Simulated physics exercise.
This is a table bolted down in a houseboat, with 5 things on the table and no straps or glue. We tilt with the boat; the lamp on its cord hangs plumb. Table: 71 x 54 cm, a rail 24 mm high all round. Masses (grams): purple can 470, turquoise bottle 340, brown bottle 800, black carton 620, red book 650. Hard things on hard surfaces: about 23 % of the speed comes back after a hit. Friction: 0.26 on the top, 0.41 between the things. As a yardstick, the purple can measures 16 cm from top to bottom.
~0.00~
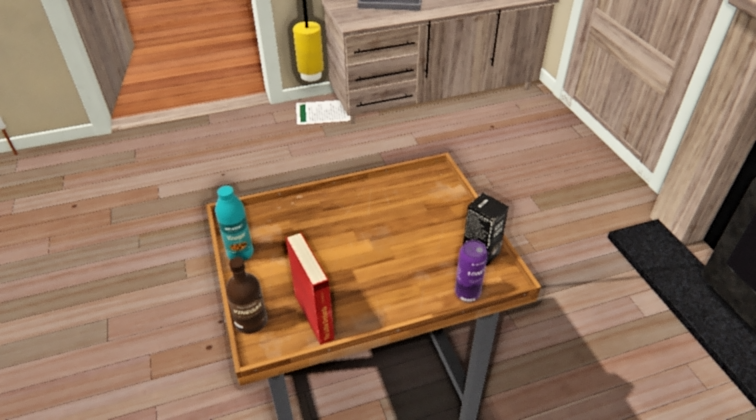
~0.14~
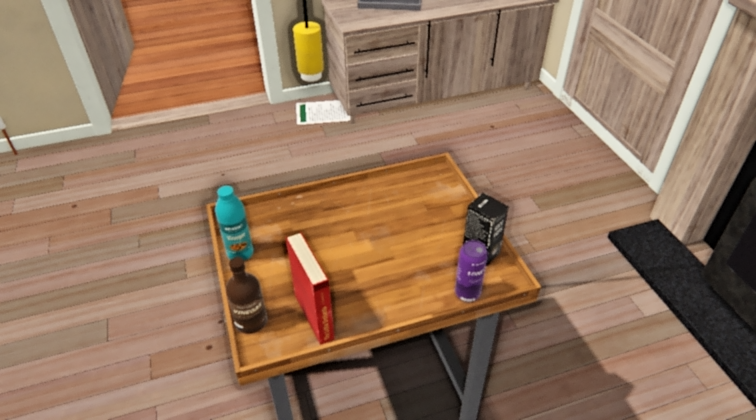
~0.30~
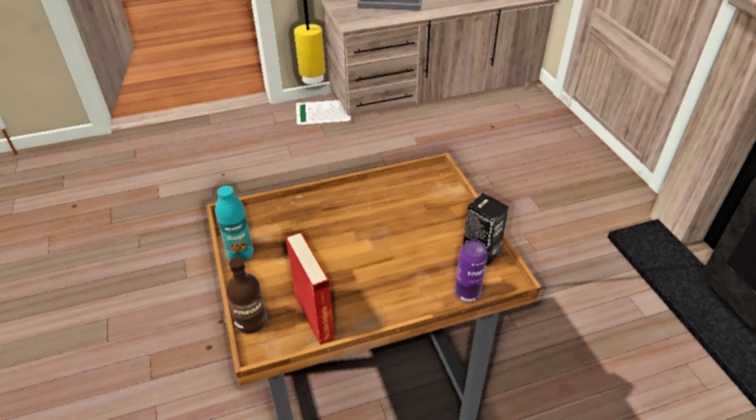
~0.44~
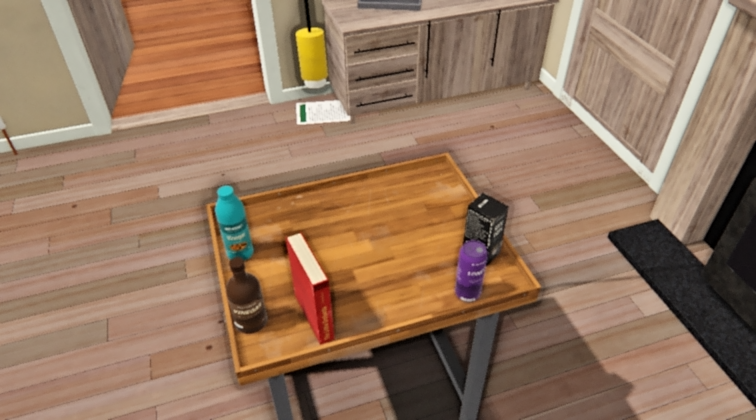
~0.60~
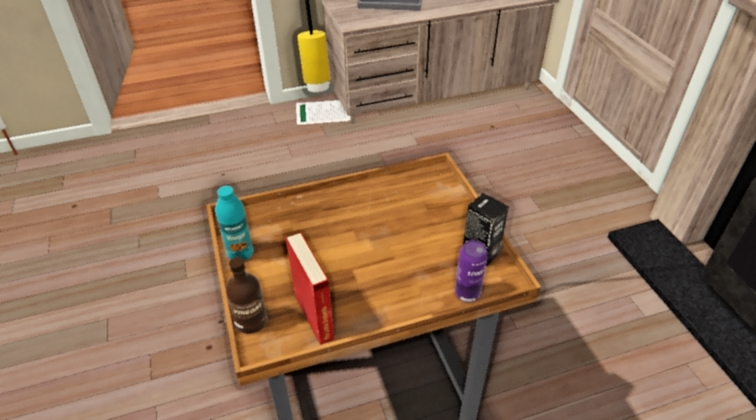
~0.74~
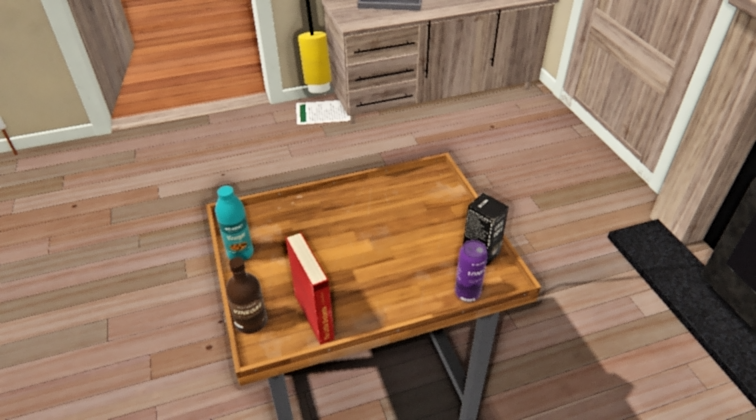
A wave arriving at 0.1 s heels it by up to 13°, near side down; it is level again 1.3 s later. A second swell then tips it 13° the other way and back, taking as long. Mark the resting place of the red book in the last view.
The red book comes to rest near (310, 289).
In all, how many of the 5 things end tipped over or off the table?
In all, 0.
Around 1.24 s, boat heeled 2°, near side down.
Around 2.04 s, boat heeled 13°, far side down.
Around 2.74 s, boat level.
Finally (3.2 s), all 5 still in place (within 5 cm). Final places as that camera would see them, red book near (310, 289).
